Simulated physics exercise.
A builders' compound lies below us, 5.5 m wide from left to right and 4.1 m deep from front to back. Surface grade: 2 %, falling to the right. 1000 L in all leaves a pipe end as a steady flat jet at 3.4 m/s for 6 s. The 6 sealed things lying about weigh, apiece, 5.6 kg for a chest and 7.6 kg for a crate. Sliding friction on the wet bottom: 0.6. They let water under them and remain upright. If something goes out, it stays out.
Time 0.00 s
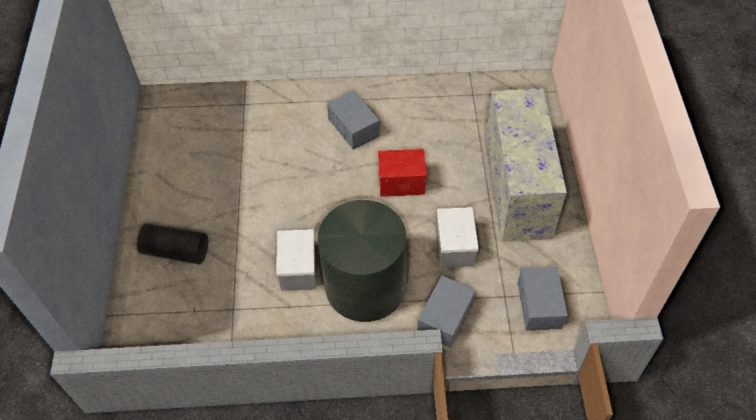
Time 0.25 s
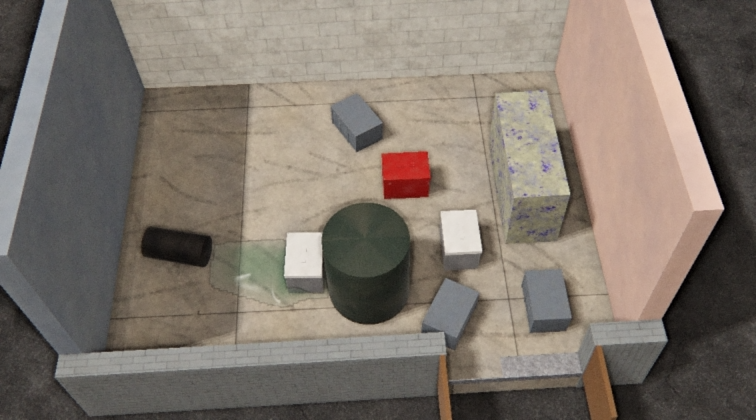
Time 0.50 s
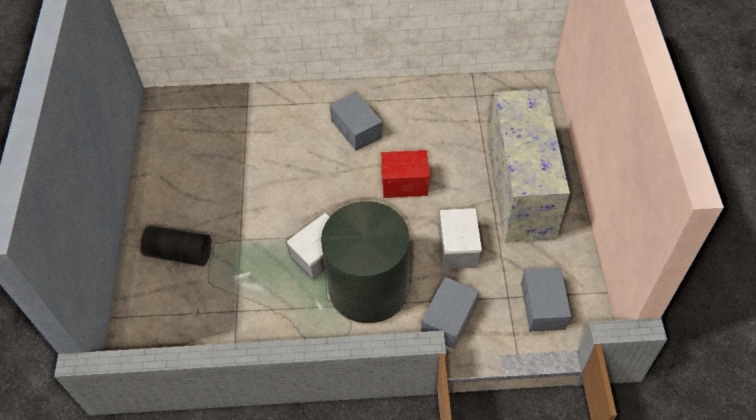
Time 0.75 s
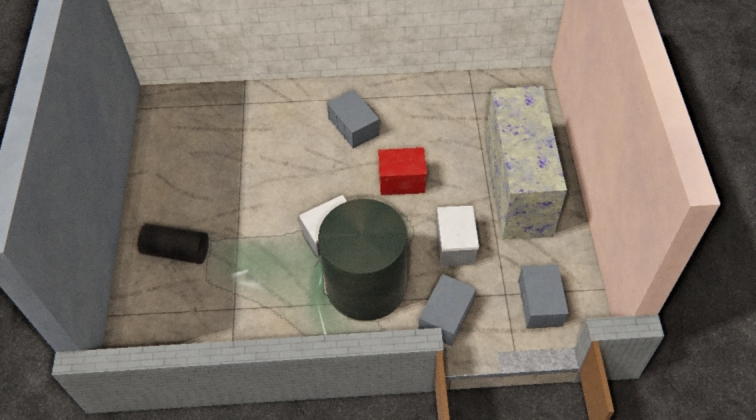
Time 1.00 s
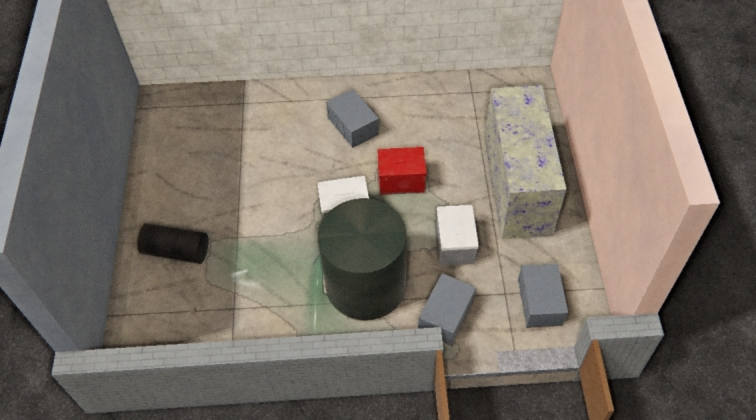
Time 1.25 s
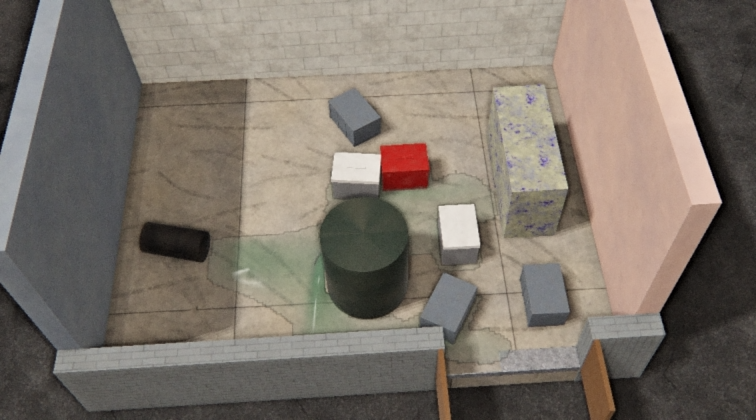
Greenish water spreads across the walled floor as a white block slides behind the dark cylinder to the red box.
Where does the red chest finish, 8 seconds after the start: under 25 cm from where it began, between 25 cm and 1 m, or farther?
It finishes farther than 1 m away.
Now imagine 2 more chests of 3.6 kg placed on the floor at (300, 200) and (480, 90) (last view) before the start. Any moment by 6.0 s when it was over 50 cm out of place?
One by one: Smaller shift, bigger shift.
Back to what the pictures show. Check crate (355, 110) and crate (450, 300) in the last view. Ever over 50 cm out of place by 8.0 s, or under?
Stays within; exceeds it.
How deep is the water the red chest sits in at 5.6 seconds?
Somewhere close to 9 cm.
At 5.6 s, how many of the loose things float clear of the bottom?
4 at that moment.
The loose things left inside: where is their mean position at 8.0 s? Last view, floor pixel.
(418, 187).
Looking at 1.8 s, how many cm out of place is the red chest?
Displacement near 50 cm.
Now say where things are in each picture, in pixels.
The red chest at (402, 163), on the bottom; water covers 0.0 m2; 0 of 6 have shifted, in the first frame.
The red chest at (405, 166) rests on the ground; 0.8 m2 under water; 1 of 6 have shifted, in the second frame.
The red chest at (404, 164) rests on the ground; 1.4 m2 under water; 1 of 6 have shifted, in the third frame.
The red chest at (402, 162), on the bottom; water covers 2.1 m2; 1 of 6 have shifted, in the fourth frame.
The red chest at (401, 161) rests on the ground; water covers 2.9 m2; 1 of 6 have shifted, in the fifth frame.
The red chest at (404, 158), on the bottom, 4 cm from its start; water covers 3.8 m2; 1 of 6 have shifted, in the sixth frame.
After 1.8 s the red chest is near (418, 131), 0.5 m from its start, aground; 0 of 6 are out; 0 afloat.
After 3.6 s the red chest is near (460, 57), 1.8 m from its start, afloat; 0 of 6 are out; 4 afloat.
After 5.6 s the red chest is near (453, 56), 1.8 m from its start, afloat; 0 of 6 are out; 4 afloat.
After 8.0 s the red chest is near (354, 72), 1.5 m from its start, afloat; 0 of 6 are out; 5 afloat.
